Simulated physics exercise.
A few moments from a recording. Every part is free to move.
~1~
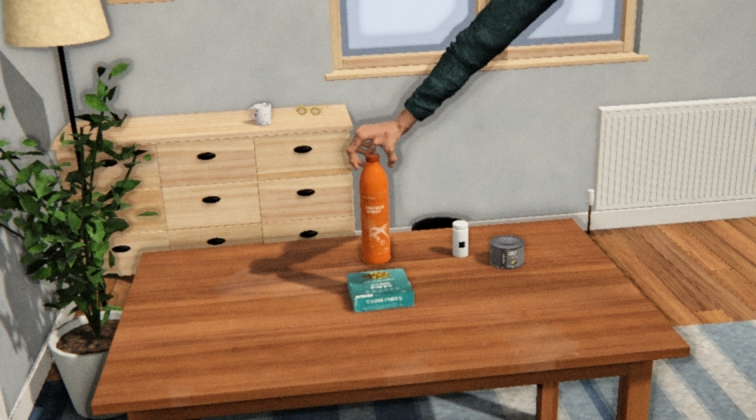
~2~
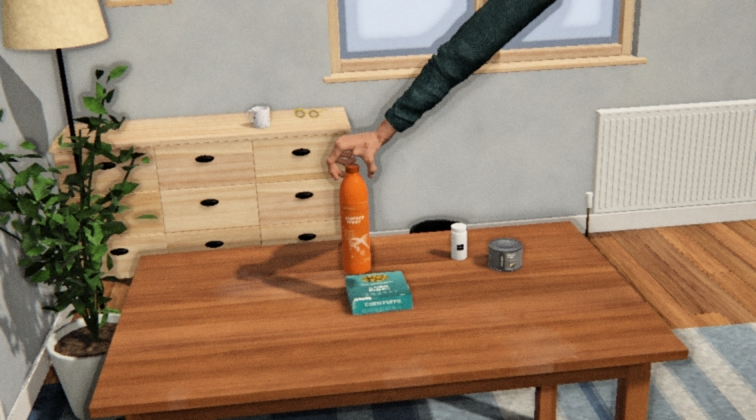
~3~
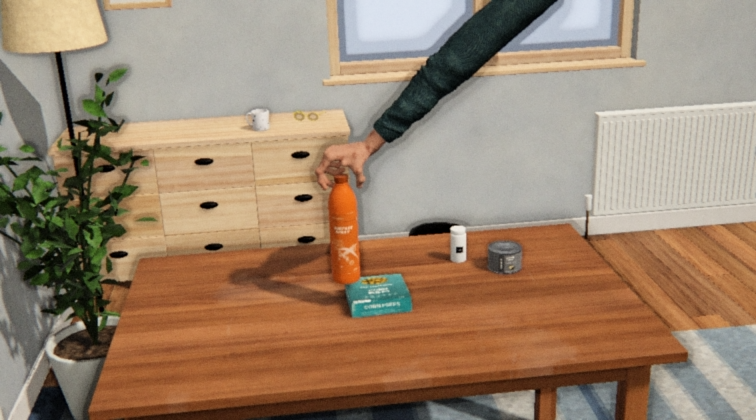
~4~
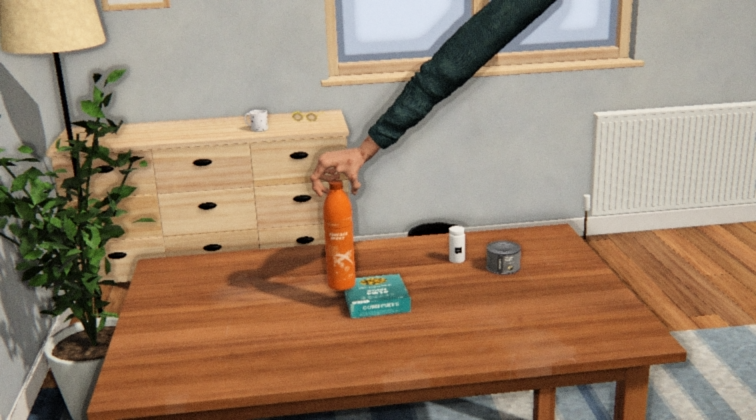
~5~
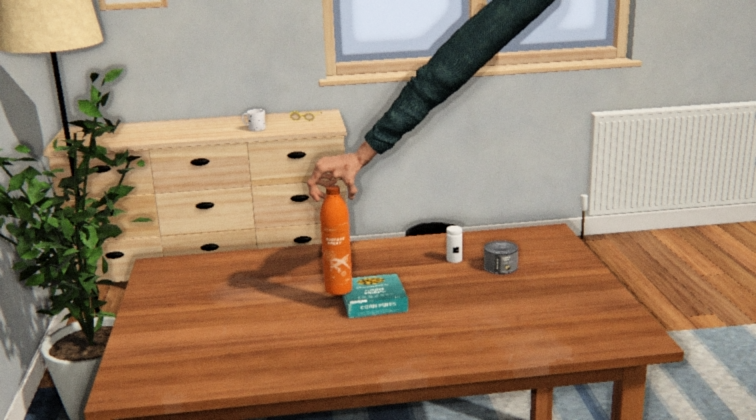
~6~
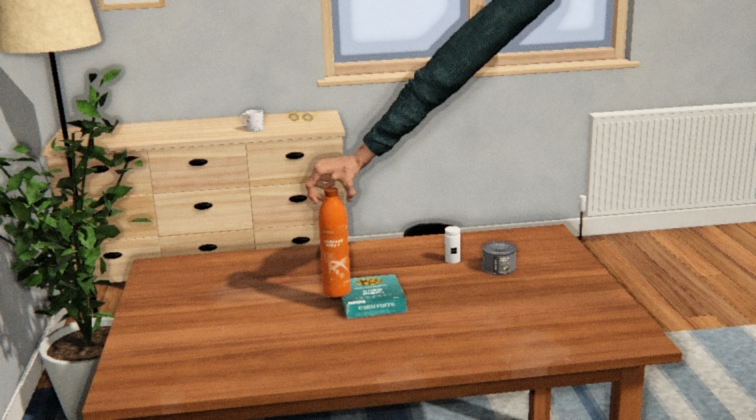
In a living room, a hand lowers an orange bottle onto a wooden table beside a turquoise packet and keeps holding it.
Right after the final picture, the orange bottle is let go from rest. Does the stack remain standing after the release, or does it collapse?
The stack does not stay intact.
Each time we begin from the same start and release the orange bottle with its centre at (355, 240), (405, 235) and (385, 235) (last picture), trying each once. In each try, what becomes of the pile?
The pile remains standing in the first case, collapses in the second case and remains standing in the third case.
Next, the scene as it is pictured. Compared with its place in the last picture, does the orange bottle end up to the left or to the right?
Looks like it moves off to the left.
Then, 0.40 s later than the last frame, orange bottle now fallen.
Then, 0.50 s later than the last frame, things are still on the move.
When it is over, fallen, orange bottle; the other 3 as before. End places, in pixels of the last picture, orange bottle near (271, 301). The pile loses its balance.
